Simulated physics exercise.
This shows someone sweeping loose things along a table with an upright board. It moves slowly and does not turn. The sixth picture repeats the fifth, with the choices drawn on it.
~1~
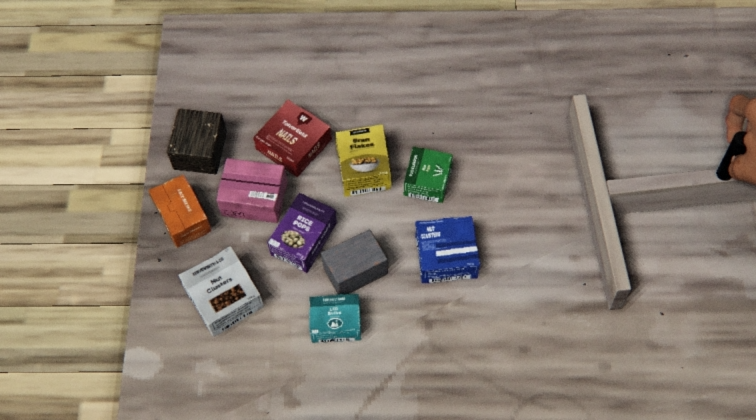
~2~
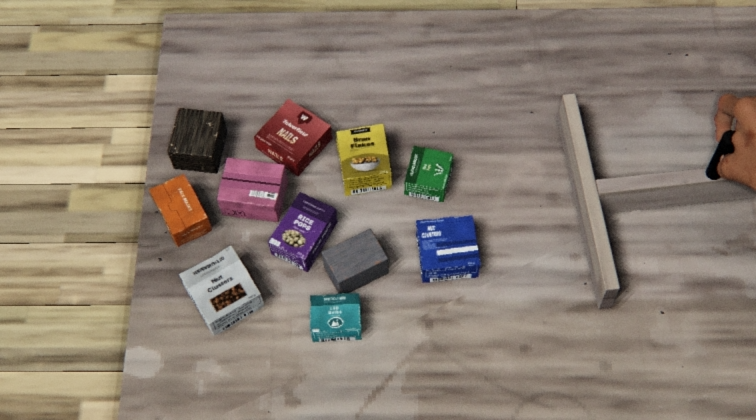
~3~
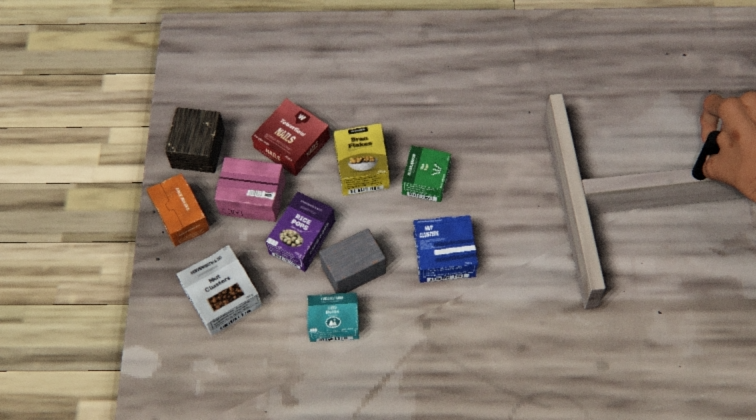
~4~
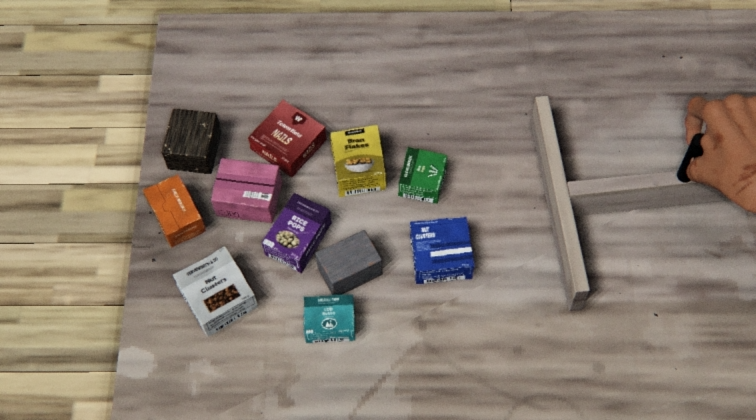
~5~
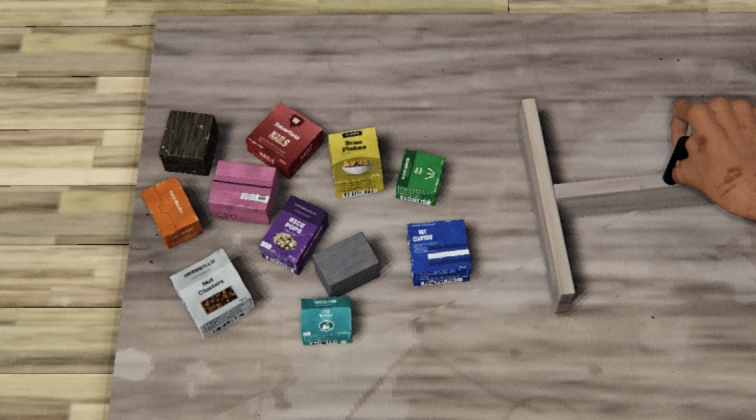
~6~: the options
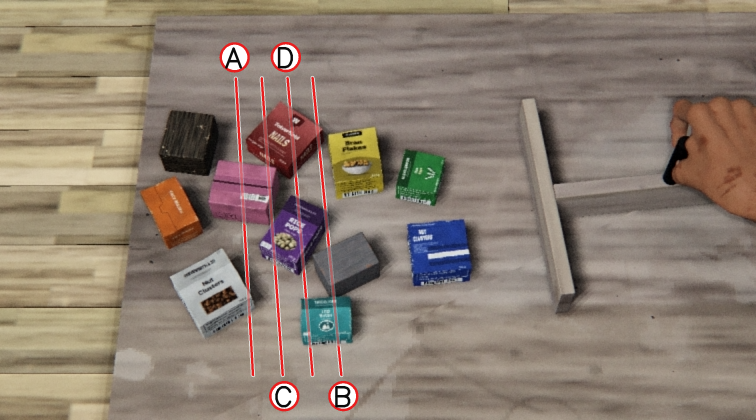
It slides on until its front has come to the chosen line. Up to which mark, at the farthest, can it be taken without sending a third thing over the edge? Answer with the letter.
Stop at A.
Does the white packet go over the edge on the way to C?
By then, no.
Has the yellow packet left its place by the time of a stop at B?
By then, yes.
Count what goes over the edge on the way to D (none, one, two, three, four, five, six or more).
By then, none.
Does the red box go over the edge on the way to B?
No.
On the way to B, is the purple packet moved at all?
Yes.
On the copy, A at (244, 217); B at (326, 216); C at (271, 217); D at (299, 216).
On A. First, board (438, 192); blue packet (407, 253); green packet (405, 183).
Then, board (327, 192); white packet (179, 299); pink box (224, 186).
Finally, board (244, 192); orange box over the edge; white packet over the edge; two fallen.
By contrast, B is within the limit but short; C is within the limit but short; D is within the limit but short.
